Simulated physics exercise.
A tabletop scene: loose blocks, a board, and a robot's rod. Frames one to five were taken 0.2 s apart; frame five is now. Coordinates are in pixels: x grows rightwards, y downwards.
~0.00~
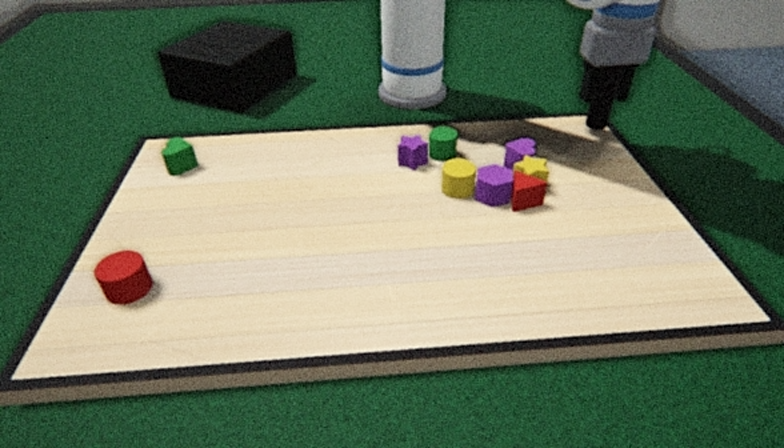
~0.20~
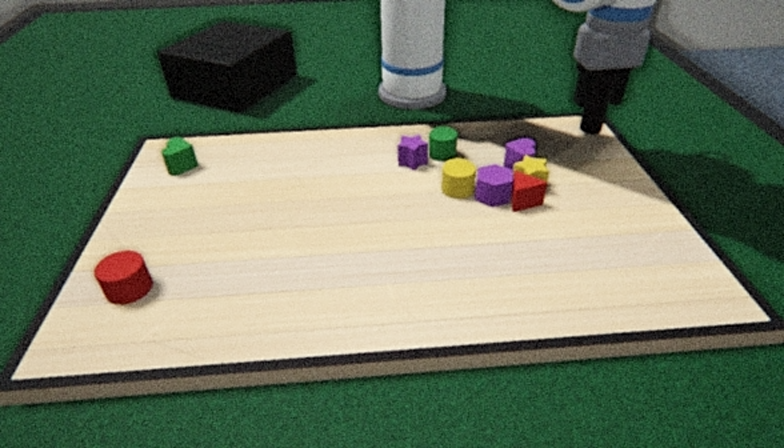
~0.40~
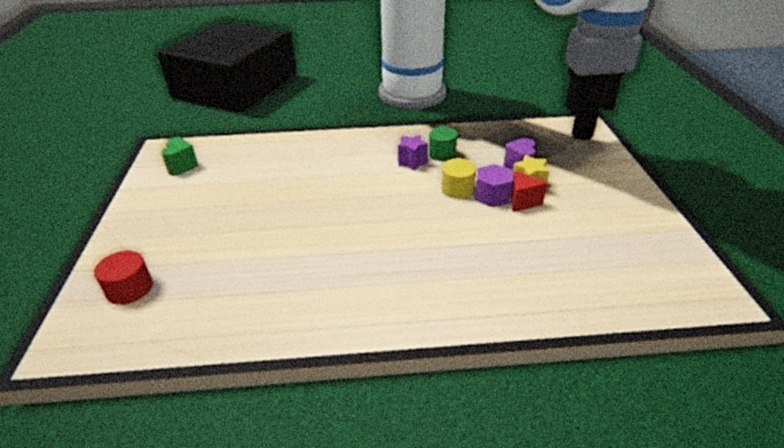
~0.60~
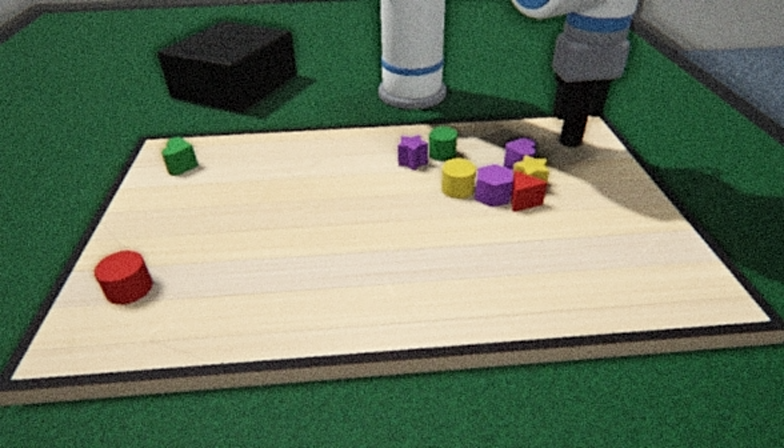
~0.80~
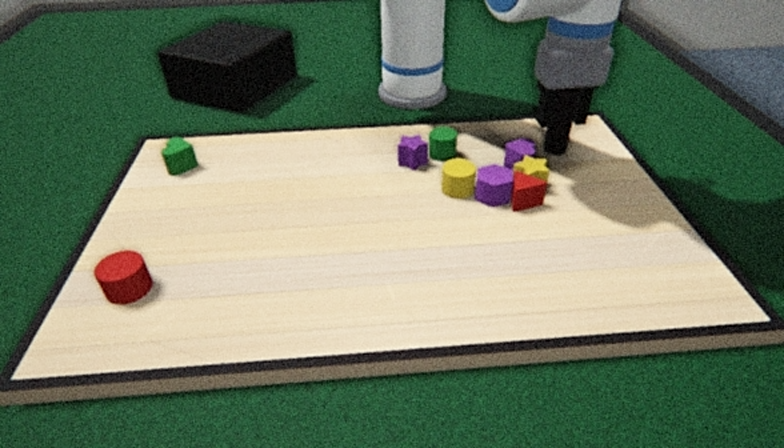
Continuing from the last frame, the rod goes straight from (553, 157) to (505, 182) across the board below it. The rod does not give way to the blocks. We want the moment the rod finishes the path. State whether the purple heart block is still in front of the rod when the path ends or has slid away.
My prediction: No longer in front.
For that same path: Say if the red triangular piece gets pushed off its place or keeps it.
It moves.
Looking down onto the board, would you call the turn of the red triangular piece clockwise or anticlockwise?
The block turns counter-clockwise.
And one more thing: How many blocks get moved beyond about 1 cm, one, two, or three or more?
My prediction: No fewer than three blocks.
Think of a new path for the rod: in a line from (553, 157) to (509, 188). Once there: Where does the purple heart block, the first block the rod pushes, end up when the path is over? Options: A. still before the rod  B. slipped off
Option B.
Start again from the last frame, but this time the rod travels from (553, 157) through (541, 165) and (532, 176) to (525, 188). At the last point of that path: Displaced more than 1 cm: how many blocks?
Counting only shifts above 1 cm, I get three or more blocks.
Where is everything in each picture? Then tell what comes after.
Tip of the rod (596, 126), middles of tops, purple six-sided block (495, 174), purple heart block (523, 146), red triangular piece (526, 180), yellow star (533, 164), in the first picture.
Rod (590, 130), nothing pushed, in the second picture.
Rod (582, 136), nothing pushed, in the third picture.
Rod (571, 142), nothing pushed, in the fourth picture.
Rod (555, 150), purple six-sided block (495, 174), purple heart block (523, 146), red triangular piece (526, 180), yellow star (533, 164), in the fifth picture.
On the path given first. Halfway along, rod (531, 163); purple heart block (511, 148), turned 10° anticlockwise.
At the end, rod (506, 176); purple six-sided block unmoved; purple heart block (491, 151), turned 35° clockwise; red triangular piece (531, 187), turned 25° anticlockwise; yellow star (526, 171), turned 60° anticlockwise.
